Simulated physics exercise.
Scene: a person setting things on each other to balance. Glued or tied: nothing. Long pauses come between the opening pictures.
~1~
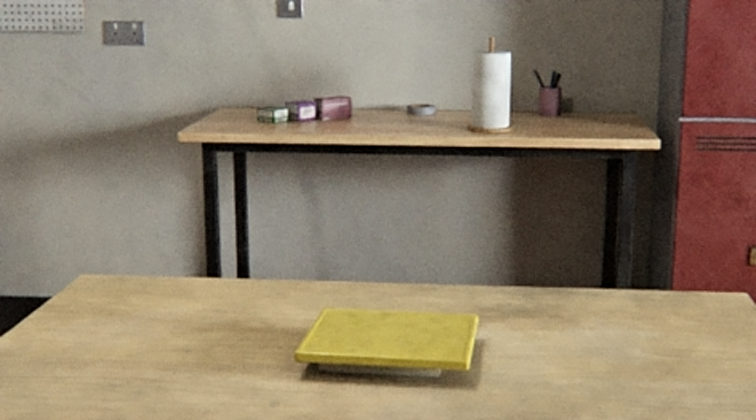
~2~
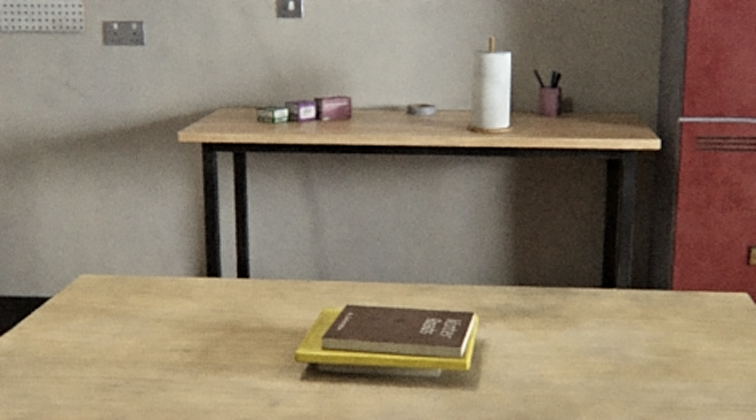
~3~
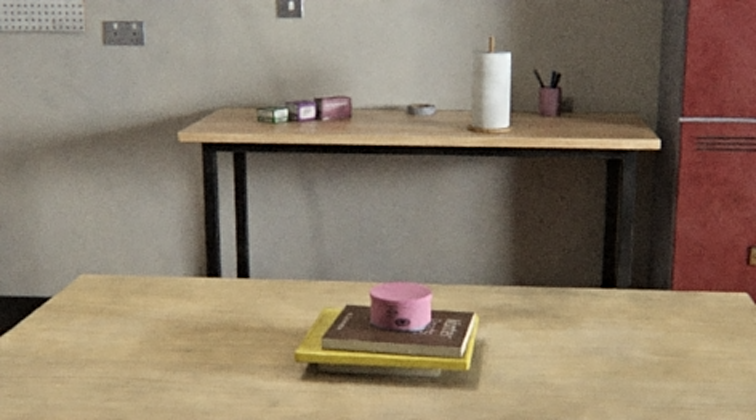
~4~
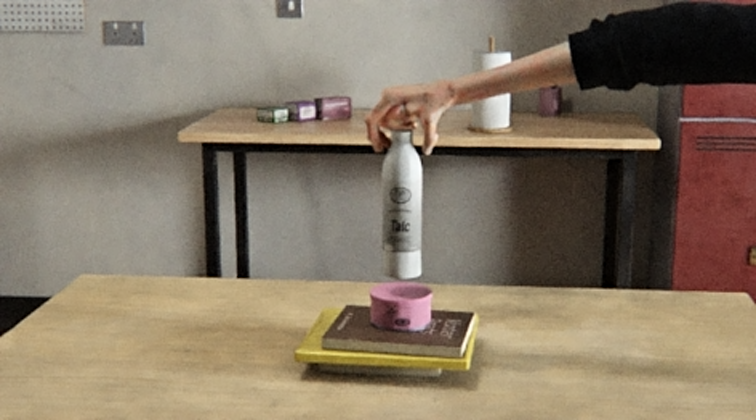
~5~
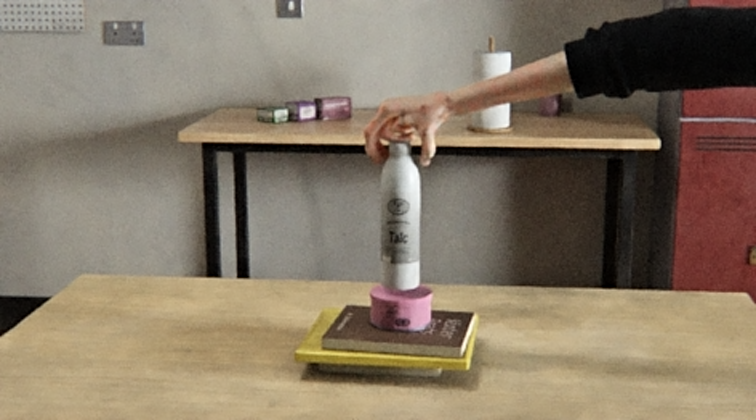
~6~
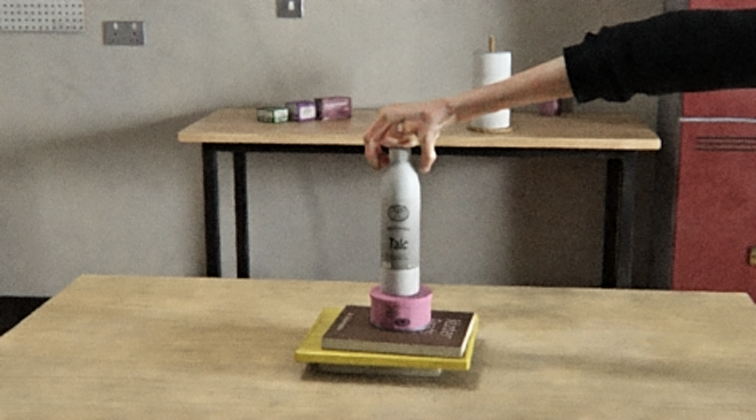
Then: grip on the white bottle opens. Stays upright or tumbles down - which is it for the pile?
It is going to stay in one piece.
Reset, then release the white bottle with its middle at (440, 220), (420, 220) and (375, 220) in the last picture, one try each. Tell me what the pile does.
Collapses; stays standing; stays standing.
Then, 0.30 s on from there, no change.
Then, 0.80 s on from there, white bottle resting near (400, 222).
In the end, all 5 unmoved. At the end, from the last picture's camera, white bottle near (400, 222). The pile keeps its balance.
